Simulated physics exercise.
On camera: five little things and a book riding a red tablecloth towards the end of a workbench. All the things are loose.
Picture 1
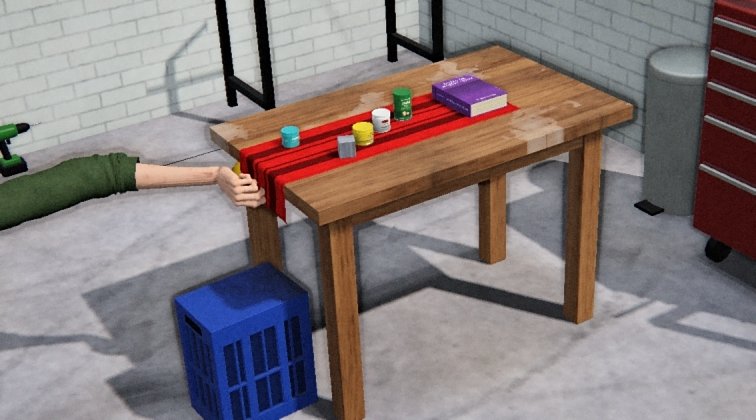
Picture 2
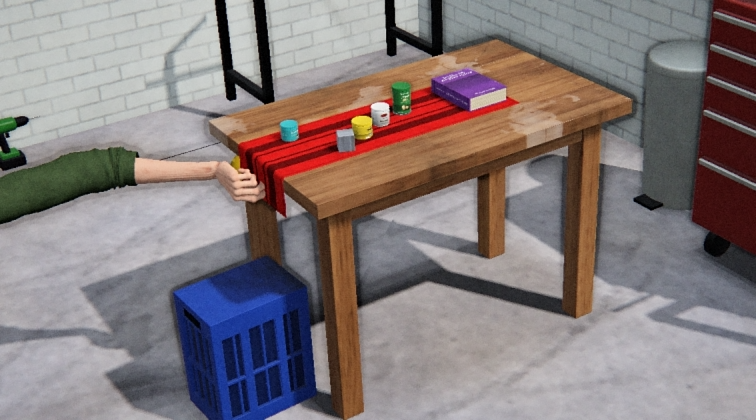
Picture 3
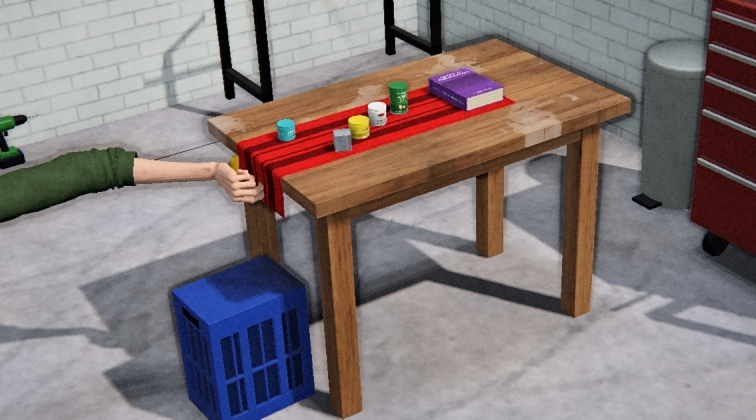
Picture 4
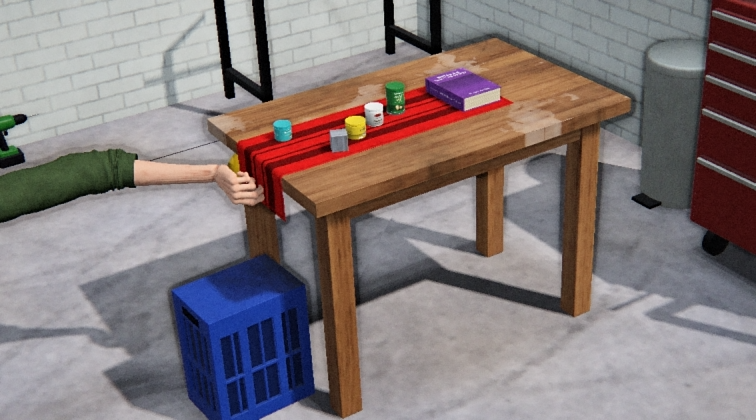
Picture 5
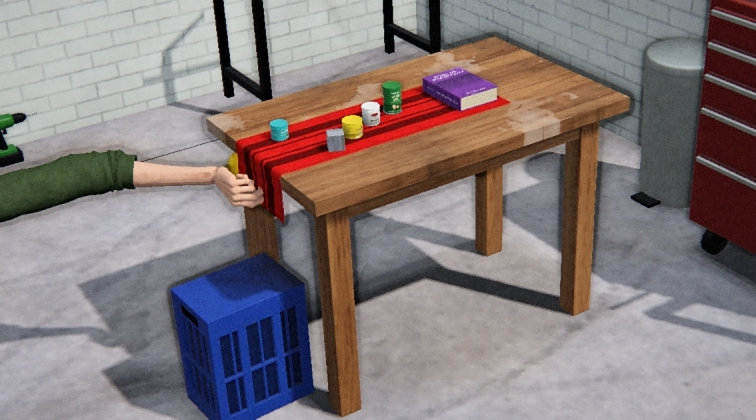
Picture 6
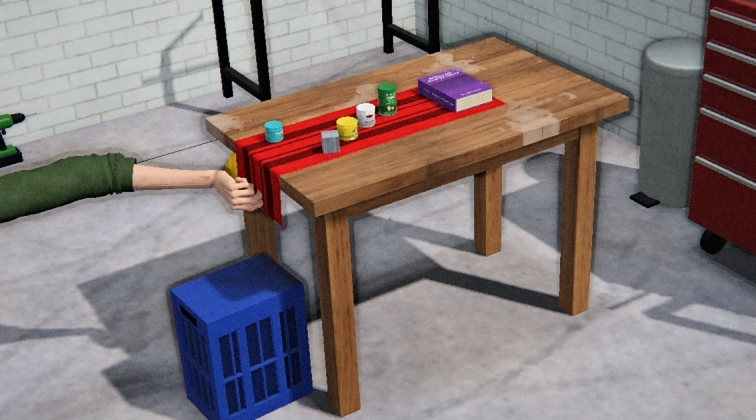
In a workshop, a hand slowly pulls a red cloth carrying small containers and a book left.
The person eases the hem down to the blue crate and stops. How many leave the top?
The answer is two.
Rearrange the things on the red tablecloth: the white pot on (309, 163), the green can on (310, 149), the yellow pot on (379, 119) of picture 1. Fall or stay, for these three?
The white pot goes over, the green can comes down, the yellow pot holds on.
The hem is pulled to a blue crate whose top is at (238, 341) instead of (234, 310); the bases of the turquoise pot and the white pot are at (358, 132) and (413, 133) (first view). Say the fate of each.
The turquoise pot goes over; the white pot stays on.
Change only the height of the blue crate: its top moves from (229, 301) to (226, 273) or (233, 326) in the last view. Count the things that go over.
The count: 1 and 3.
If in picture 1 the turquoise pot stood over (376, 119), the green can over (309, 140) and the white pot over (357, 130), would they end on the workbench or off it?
The turquoise pot does not fall, the green can tumbles off, the white pot does not fall.
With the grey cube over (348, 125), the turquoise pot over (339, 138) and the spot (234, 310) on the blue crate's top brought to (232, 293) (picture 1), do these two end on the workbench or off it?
The grey cube remains up, the turquoise pot remains up.
Early on, hem near (263, 226); all still up.
Midway, hem near (264, 254); turquoise pot gone.
Near the end, hem on the crate; turquoise pot and grey cube gone.
Finally, hem on the crate; turquoise pot and grey cube gone. Over the edge go two.
